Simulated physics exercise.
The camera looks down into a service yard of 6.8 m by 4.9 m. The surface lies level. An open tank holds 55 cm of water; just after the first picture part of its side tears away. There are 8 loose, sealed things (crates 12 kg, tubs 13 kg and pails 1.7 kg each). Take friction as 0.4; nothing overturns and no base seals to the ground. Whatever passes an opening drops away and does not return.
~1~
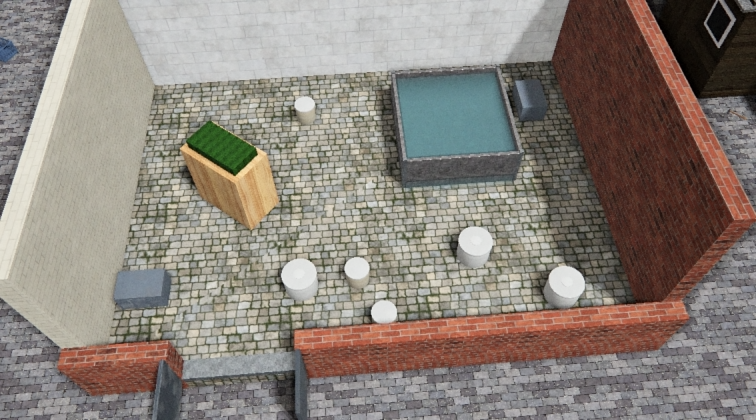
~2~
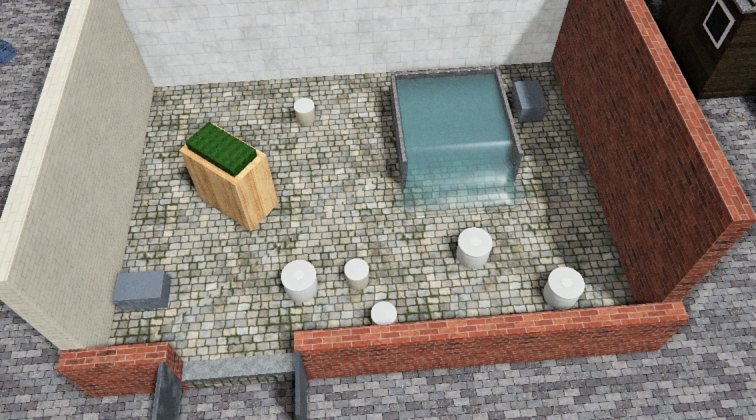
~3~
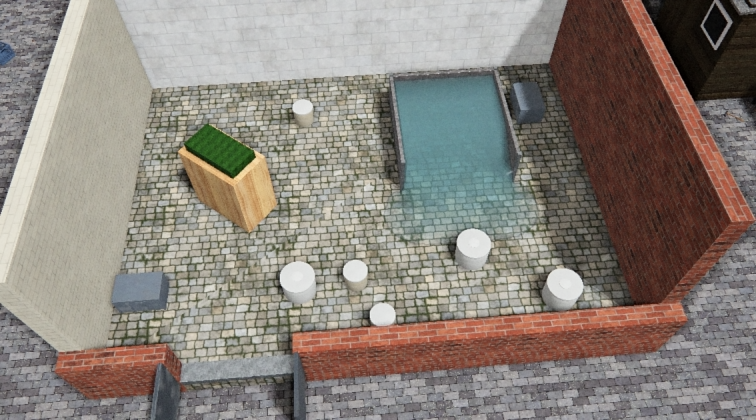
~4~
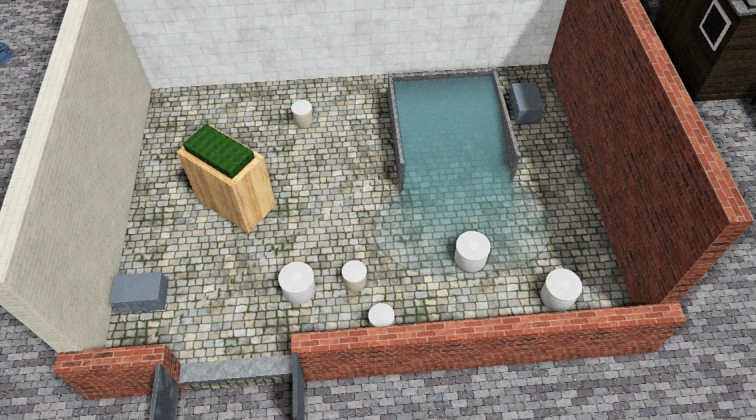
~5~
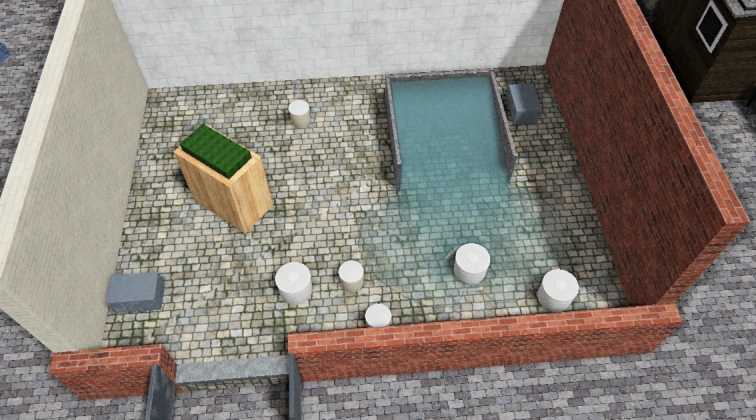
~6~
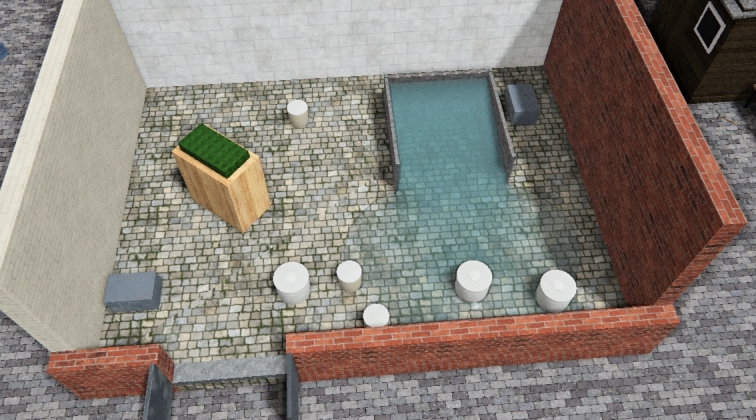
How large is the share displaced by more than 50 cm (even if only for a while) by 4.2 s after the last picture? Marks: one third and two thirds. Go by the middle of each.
Share: At least two thirds.
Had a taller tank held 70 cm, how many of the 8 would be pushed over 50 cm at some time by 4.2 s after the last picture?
Then 7.
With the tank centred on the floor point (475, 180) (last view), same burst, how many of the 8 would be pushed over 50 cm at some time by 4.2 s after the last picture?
Then 7.
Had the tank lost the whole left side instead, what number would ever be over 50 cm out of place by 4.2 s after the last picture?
Then 2.
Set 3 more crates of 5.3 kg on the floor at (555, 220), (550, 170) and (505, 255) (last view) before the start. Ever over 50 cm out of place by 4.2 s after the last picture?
In turn: Past it, more, past it.
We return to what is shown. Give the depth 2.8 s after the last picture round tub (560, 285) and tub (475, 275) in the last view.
About 8 and 15 cm.
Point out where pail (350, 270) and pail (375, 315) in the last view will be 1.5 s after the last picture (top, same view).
Around (207, 333) and (239, 338).
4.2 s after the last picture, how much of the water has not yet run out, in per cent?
About 96 per cent.
Then, 0.4 s after the last picture 1 of 8 are over 50 cm from their spots; 1 afloat.
Then, 1.5 s after the last picture 4 of 8 are over 50 cm from their spots; 3 afloat.
Then, 2.8 s after the last picture 4 of 8 are over 50 cm from their spots; 3 afloat.
Then, 4.2 s after the last picture 6 of 8 are over 50 cm from their spots, and 7 have been at some point; 6 afloat.
